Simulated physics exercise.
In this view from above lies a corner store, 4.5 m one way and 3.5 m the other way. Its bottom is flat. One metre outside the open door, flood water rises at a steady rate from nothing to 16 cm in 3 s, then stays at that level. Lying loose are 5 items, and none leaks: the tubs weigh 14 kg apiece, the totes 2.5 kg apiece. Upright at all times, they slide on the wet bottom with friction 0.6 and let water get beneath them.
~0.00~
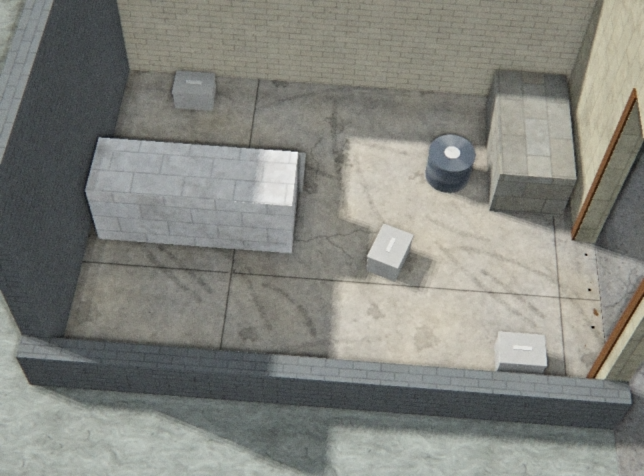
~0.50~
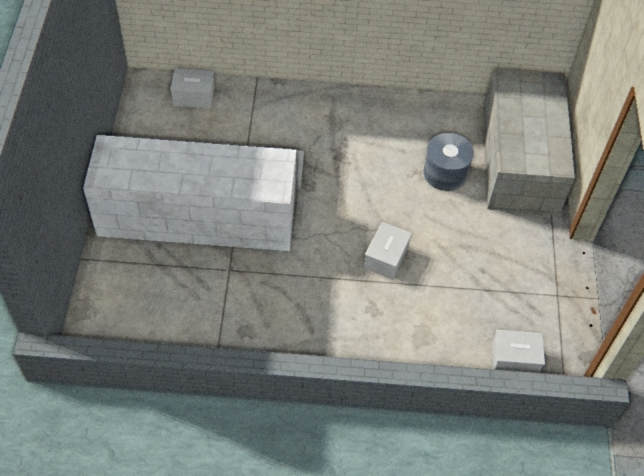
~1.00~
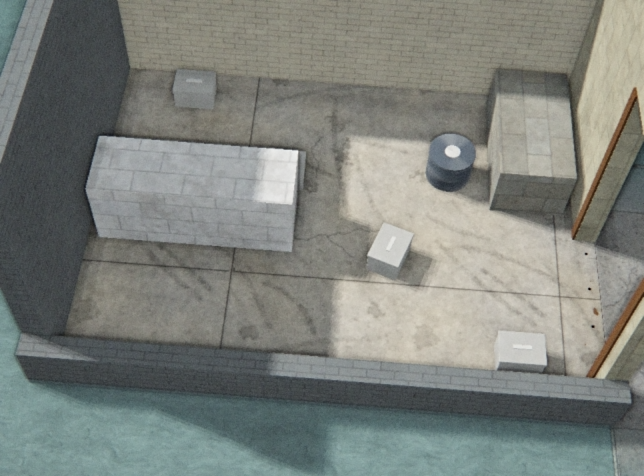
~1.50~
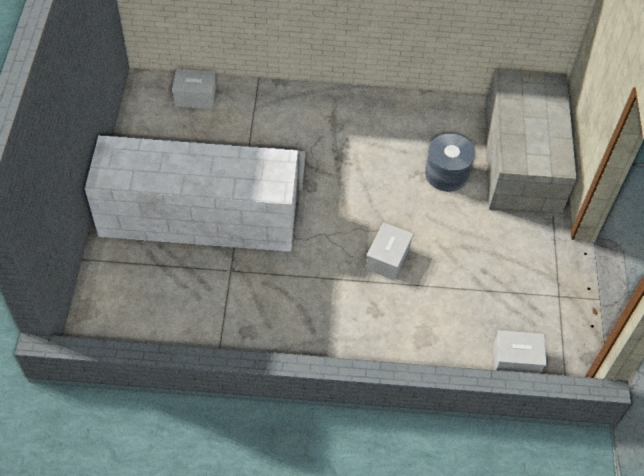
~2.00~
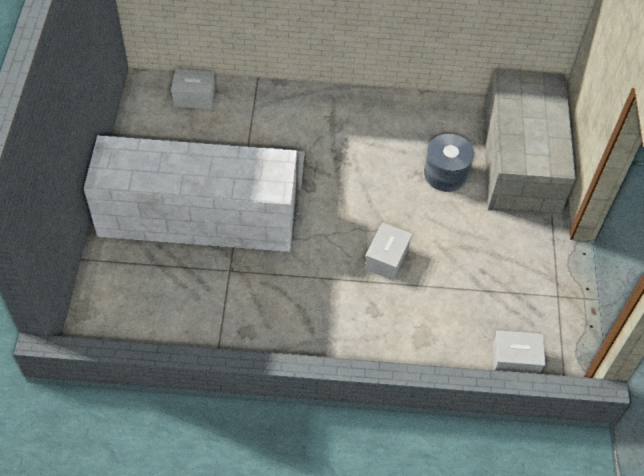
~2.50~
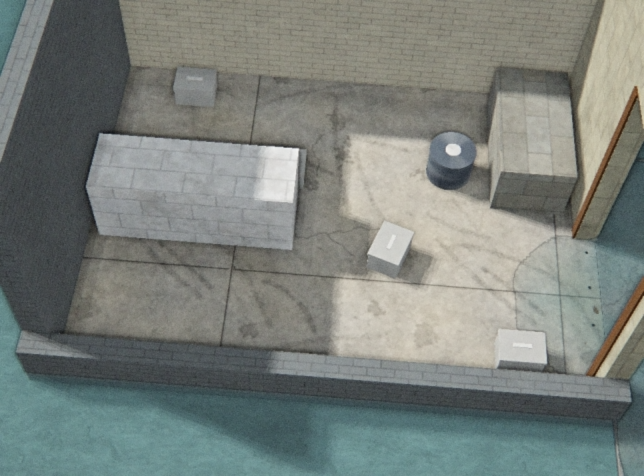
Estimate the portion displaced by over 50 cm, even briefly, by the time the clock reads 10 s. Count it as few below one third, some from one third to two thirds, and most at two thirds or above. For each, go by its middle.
Most.
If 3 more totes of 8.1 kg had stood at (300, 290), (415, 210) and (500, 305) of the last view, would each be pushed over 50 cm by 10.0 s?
In order: Farther; farther; farther.
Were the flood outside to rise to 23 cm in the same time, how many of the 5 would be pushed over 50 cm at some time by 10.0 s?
In that case the number is 4.
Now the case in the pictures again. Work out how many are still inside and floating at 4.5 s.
At that point I count 1.
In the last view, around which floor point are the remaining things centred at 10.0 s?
I'd say about (217, 177) in the last view.
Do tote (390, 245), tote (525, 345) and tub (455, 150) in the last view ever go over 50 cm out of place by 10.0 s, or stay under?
Order as asked - a bigger shift, a bigger shift, a smaller shift.
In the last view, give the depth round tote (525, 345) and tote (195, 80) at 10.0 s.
Around 15 cm and 6 cm.
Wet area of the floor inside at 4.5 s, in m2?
Wet area: Approx. 6.5 m2.
After 3.5 s 0 of 5 are over 50 cm from their spots; 0 afloat.
After 4.5 s 1 of 5 are over 50 cm from their spots; 1 afloat.
After 7.0 s 3 of 5 are over 50 cm from their spots; 1 afloat.
After 10.0 s 4 of 5 are over 50 cm from their spots, and 4 have been at some point; 4 afloat.
